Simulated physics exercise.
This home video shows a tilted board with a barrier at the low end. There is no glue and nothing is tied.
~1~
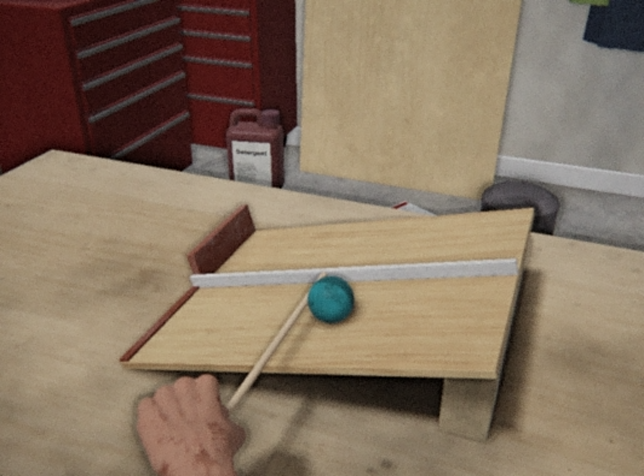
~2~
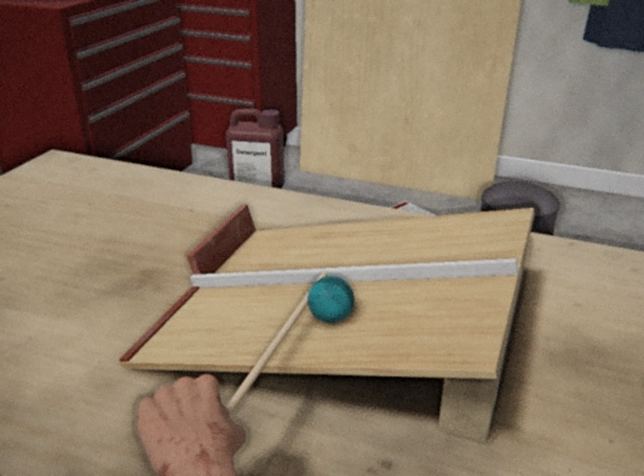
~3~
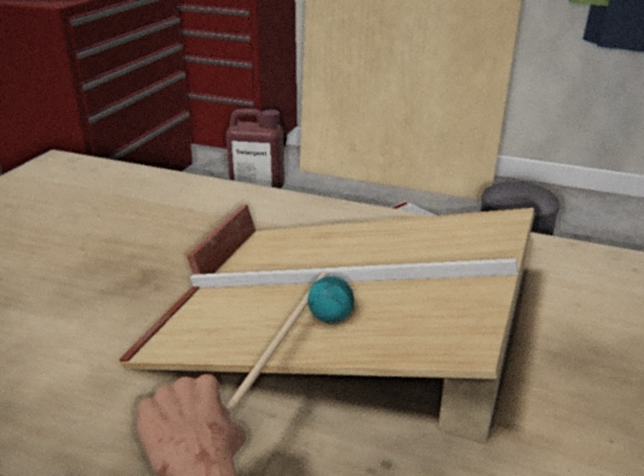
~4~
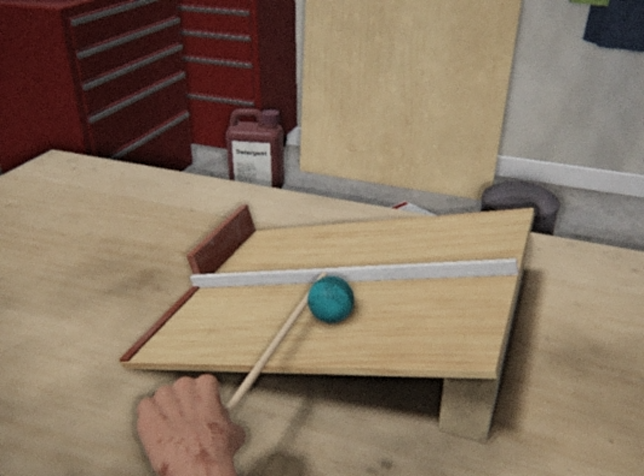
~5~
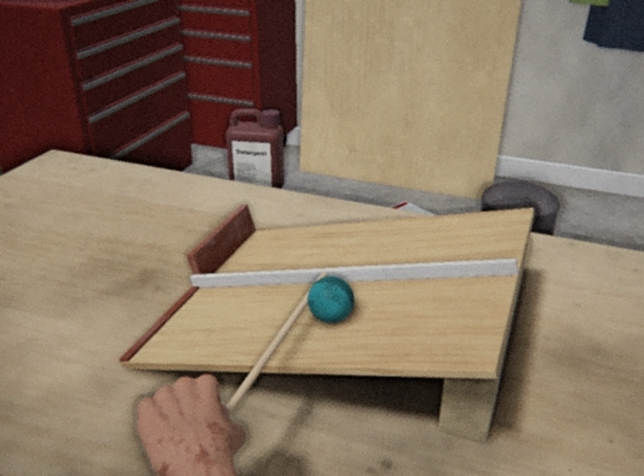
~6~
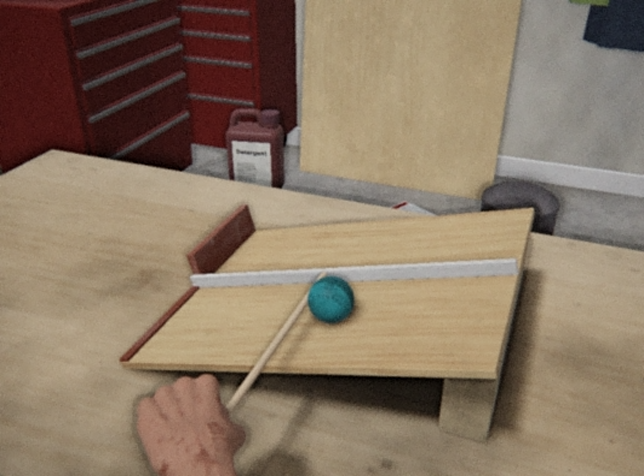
The clip opens on a wooden board sloping down to the left on a workbench, with a white strip across it and a reddish barrier at its low end. A hand at the lower left keeps a thin stick against a turquoise ball on the slope, and throughout, nothing visibly moves.
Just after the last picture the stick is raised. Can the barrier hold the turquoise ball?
In the end, the turquoise ball gets past the barrier.
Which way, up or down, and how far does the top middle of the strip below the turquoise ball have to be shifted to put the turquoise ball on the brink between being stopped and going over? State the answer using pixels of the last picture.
Roughly 8 pixels up.
Then, 0.76 s past the last view, turquoise ball off the board near (80, 295).
Finally, the turquoise ball runs past the strip.
